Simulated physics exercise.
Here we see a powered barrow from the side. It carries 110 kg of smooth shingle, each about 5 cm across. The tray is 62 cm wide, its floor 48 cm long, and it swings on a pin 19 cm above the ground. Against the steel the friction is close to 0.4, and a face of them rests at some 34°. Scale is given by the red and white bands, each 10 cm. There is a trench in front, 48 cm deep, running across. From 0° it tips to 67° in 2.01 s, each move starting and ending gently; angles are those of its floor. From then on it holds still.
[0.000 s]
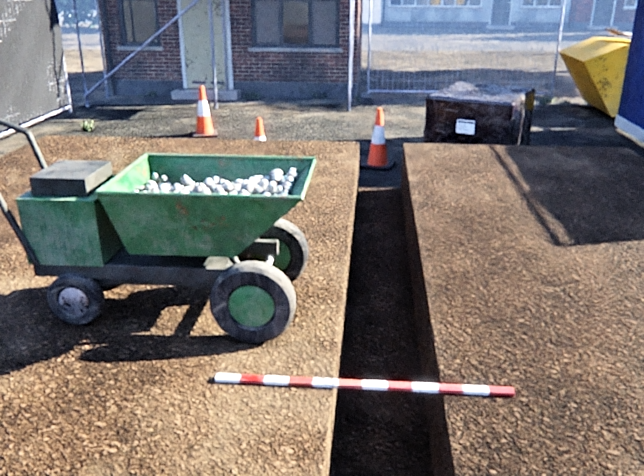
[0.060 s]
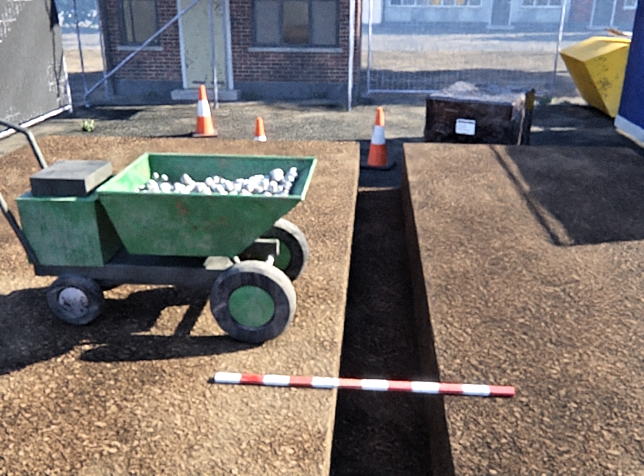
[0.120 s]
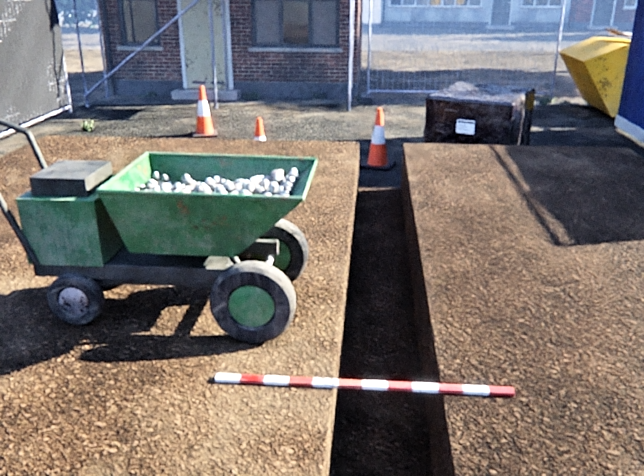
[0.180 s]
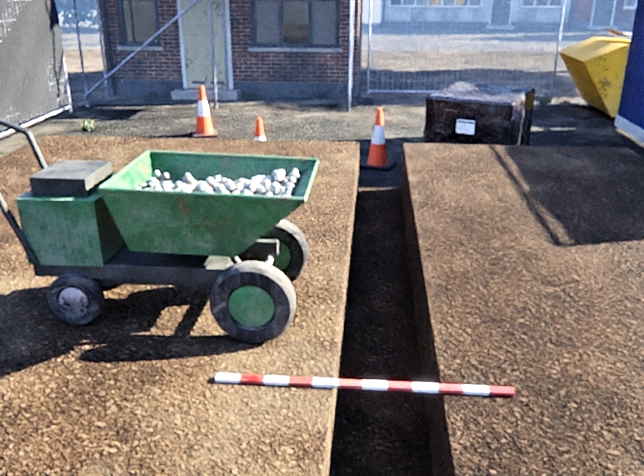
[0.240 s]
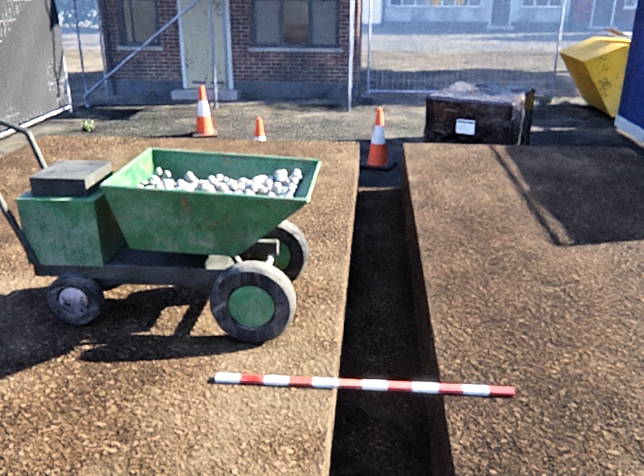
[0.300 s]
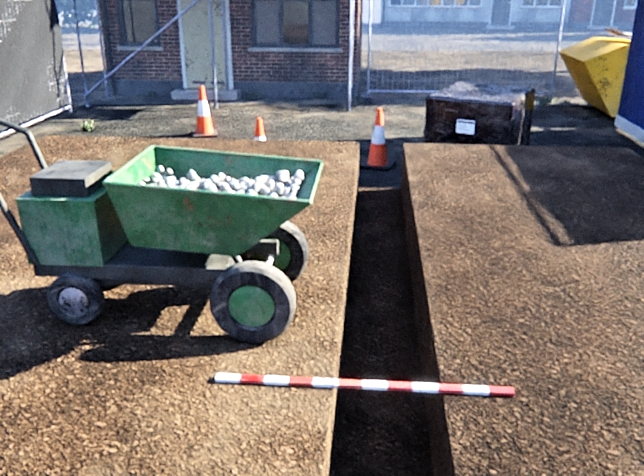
The green tray of a powered barrow, loaded with smooth pale stones, sits level at first beside a trench crossed by a red and white banded pole. It then tilts slightly, its rear edge rising a little and its right lip shifting slightly outward, while the wheels stay still.
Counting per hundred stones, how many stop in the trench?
Some 79.
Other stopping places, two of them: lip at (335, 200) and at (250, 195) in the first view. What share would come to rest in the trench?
I'd expect close to 40 per cent at the first and 100 per cent at the second.
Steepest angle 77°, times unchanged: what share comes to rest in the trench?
Some 90% would finish there.
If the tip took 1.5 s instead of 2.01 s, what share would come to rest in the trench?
Expected share: Around 75%.
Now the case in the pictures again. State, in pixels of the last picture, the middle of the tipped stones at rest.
At about pixel (402, 387) in the last view.
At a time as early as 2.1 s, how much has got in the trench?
Something like 55 in a hundred.
After 1.5 s the floor is at 57°; 100 % in the tray; the foremost stones are at (383, 269).
After 2.1 s the floor is at 67°; 31 % in the tray, 53 % in the trench, 15 % past the trench; the foremost stones are at (504, 312).
After 2.5 s the floor is at 67°; 5 % in the tray, 73 % in the trench, 22 % past the trench; the foremost stones are at (556, 314).
After 4.4 s the floor is at 67°; 0 % in the tray, 79 % in the trench, 21 % past the trench; the foremost stones are at (569, 314).
